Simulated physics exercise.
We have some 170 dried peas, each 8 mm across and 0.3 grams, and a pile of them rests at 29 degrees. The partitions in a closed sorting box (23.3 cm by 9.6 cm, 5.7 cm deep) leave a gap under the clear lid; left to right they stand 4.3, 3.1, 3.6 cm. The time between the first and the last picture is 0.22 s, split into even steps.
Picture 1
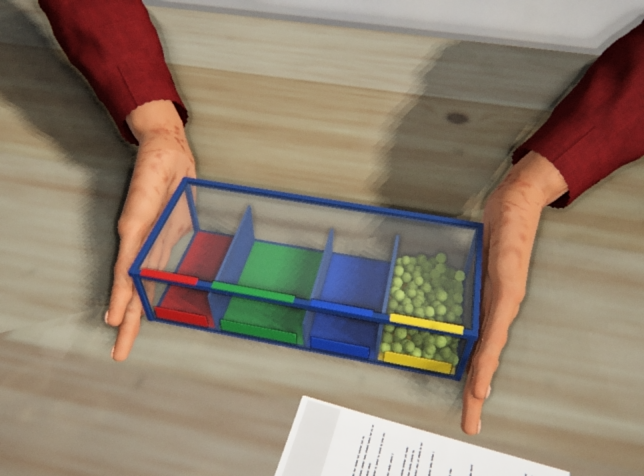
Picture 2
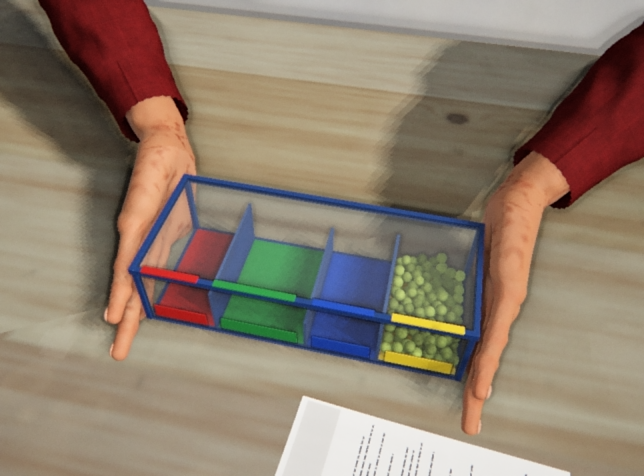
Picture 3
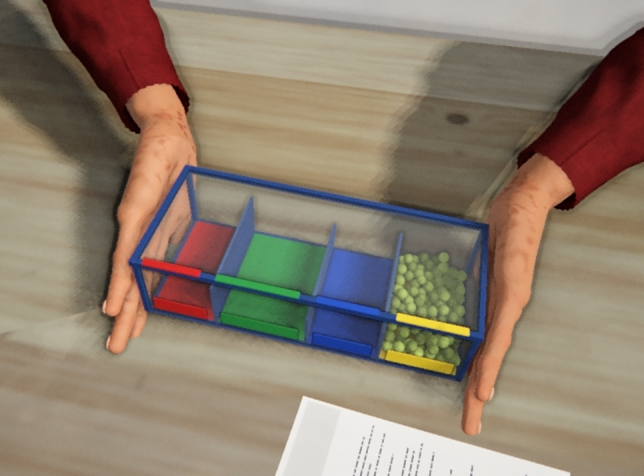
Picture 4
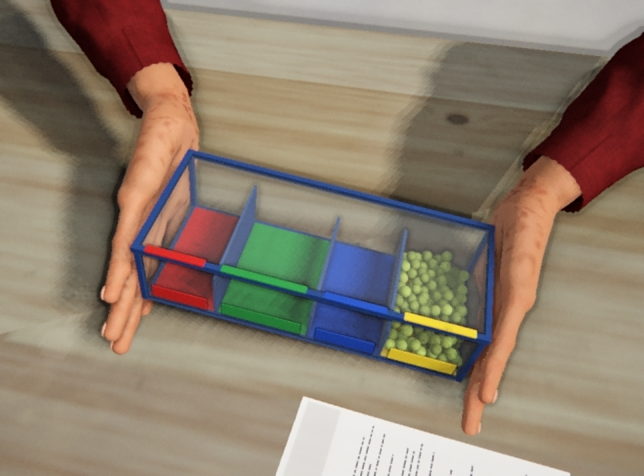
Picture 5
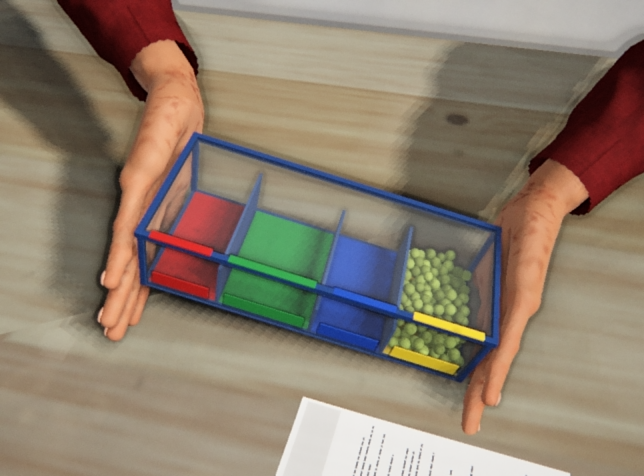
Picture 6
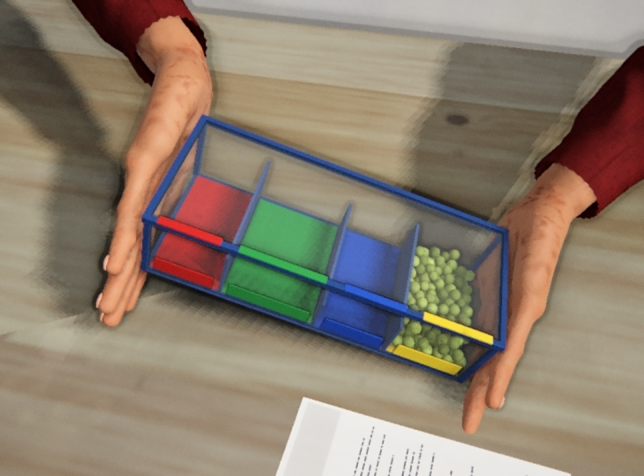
At the start, two hands in red sleeves hold a clear, blue-edged box with red, green, blue and yellow sections, green peas filling the yellow one at right. The left hand gradually raises its side, slanting the box down toward the right, while the peas stay in the yellow section.
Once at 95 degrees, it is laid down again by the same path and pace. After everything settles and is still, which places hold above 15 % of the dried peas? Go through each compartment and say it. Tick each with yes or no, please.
Red - no; blue - no; green - no; yellow - yes.
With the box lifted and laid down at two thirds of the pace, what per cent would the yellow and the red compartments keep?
The yellow compartment would end with 100 per cent, the red one with 0 per cent.
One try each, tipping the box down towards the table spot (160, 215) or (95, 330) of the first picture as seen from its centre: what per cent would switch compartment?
75 and 75 %.
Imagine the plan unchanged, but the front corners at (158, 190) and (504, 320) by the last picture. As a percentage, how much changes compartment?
About 0 %.
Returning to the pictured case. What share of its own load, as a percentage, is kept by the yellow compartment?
Something like 100 in a hundred.
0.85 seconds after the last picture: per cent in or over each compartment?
Red 0 %, blue 0 %, green 0 %, yellow 100 %.
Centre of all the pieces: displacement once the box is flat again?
The balance point ends up some 0.5 centimetres from where it began.
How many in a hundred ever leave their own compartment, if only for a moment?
Roughly 0 per cent.
Then, 0.85 s after the last picture, tilt 95 degrees; yellow 100 %.
Then, 1.41 s after the last picture, tilt 42 degrees; yellow 100 %.
Then, 2.03 s after the last picture, tilt 0 degrees; yellow 100 %.
In the end, red 0 %, blue 0 %, green 0 %, yellow 100 %.
